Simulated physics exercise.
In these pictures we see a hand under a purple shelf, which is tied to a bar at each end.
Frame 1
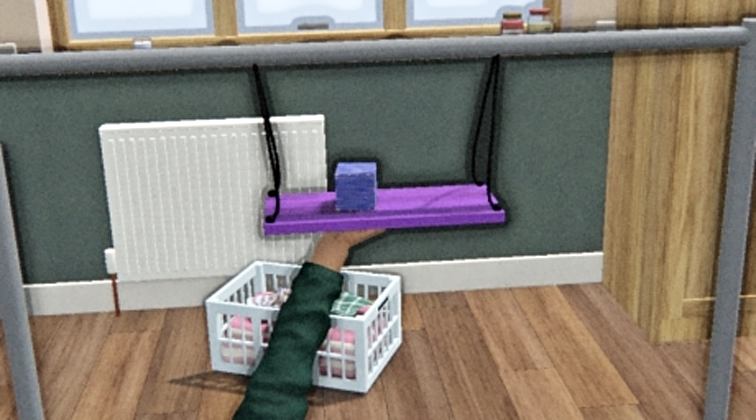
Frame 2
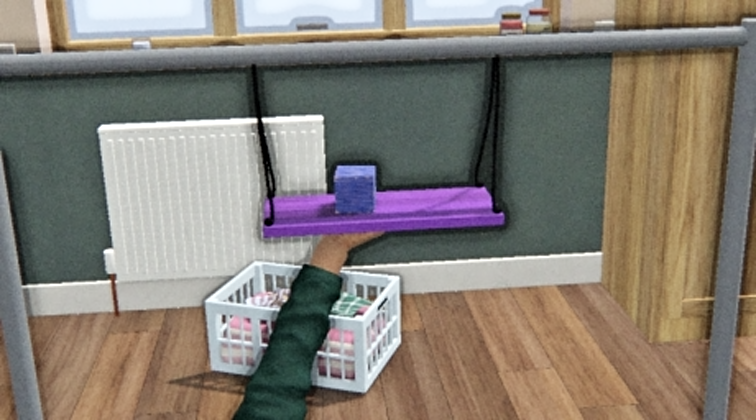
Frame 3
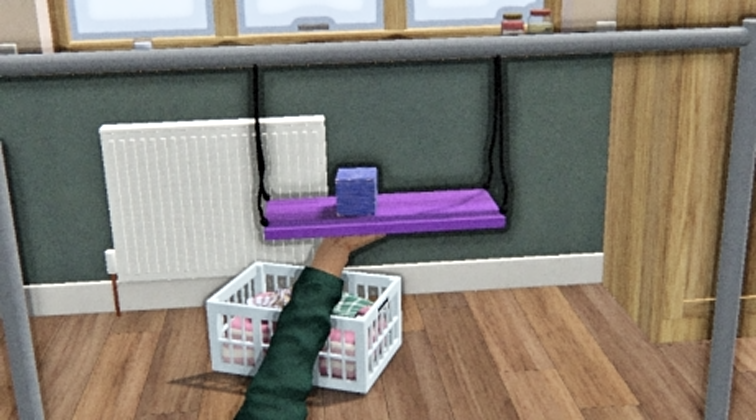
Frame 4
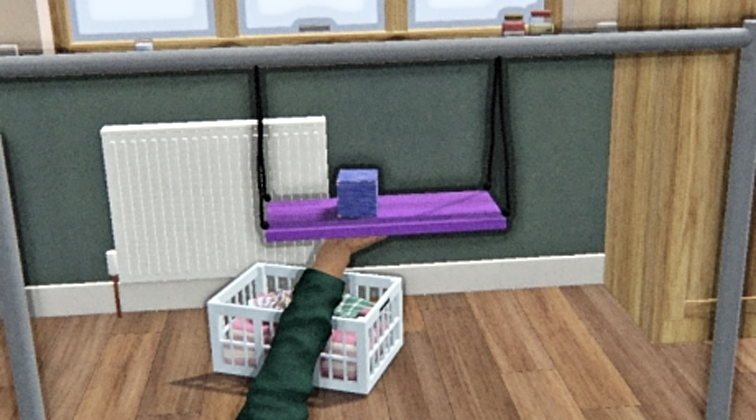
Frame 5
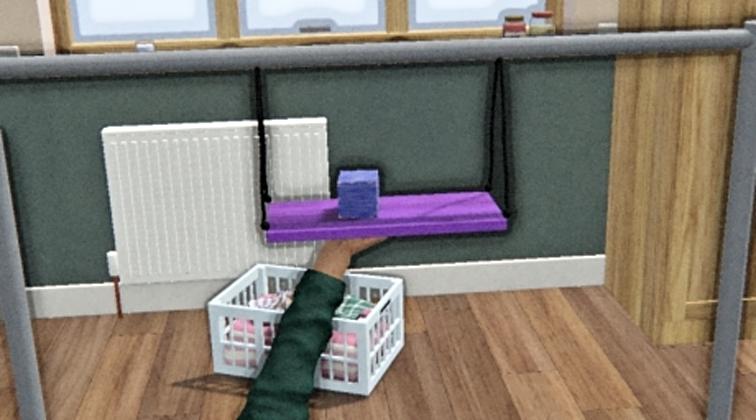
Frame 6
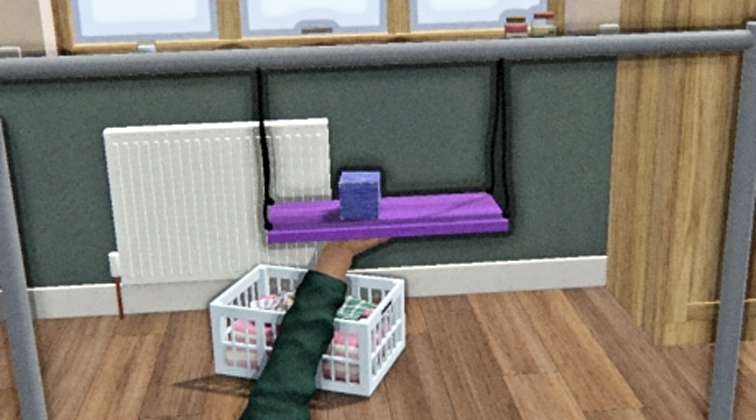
In a room, a hand stays under a hanging purple shelf holding a blue block, barely moving.
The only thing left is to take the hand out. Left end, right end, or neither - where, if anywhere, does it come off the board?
Neither; it stays on.
Then, 0.42 s after the last picture, board level; block on the board near (360, 198).
At rest, board level; block on the board near (360, 198). The blue block stays on the board.
